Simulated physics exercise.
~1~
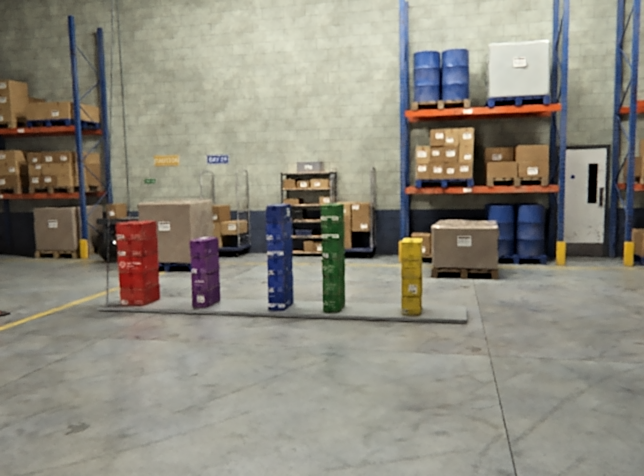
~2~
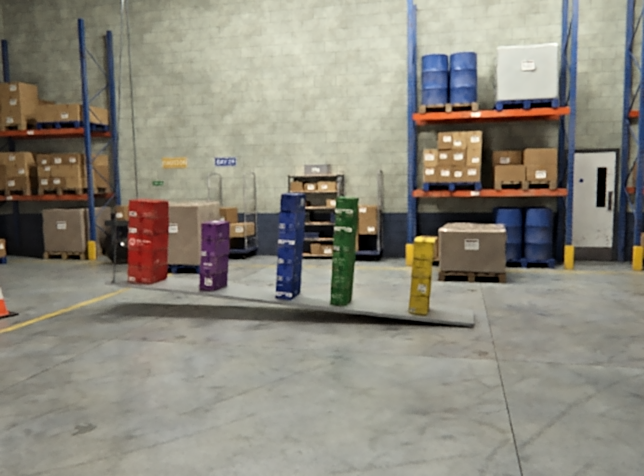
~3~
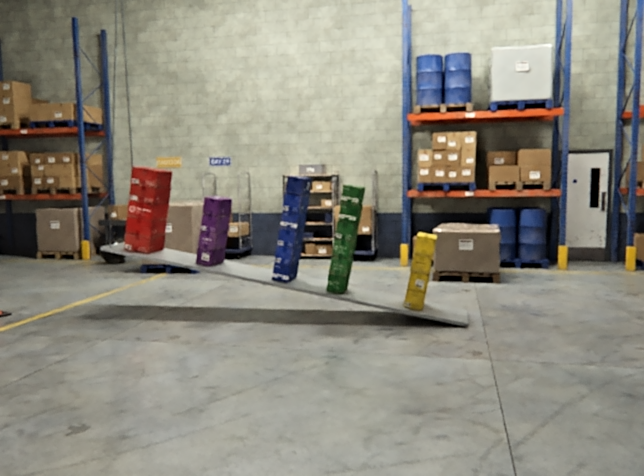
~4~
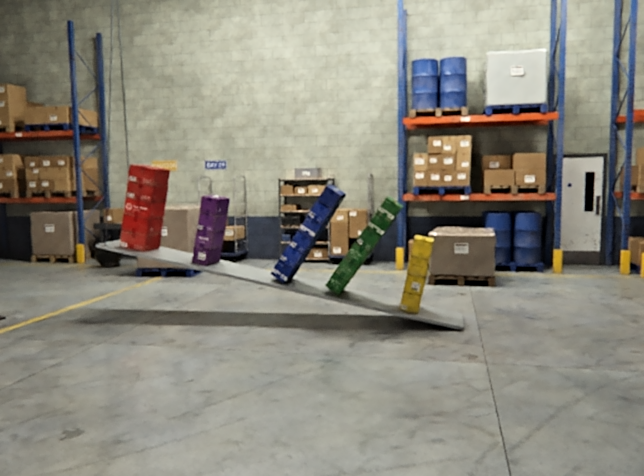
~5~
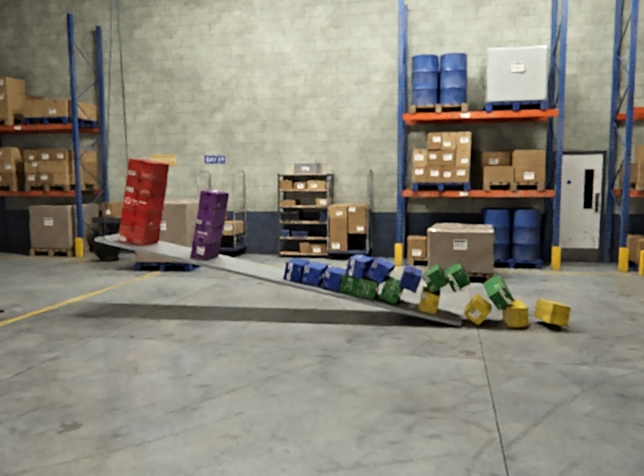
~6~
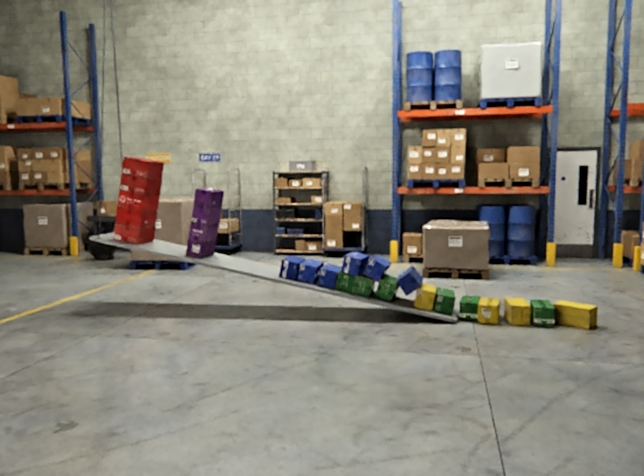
A long deck holding five stacks of coloured cartons tilted up at its left end, and the blue and green stacks leaned right and toppled, bringing down the yellow; the red and purple stacks stayed standing, leaning slightly, above the scattered cartons.
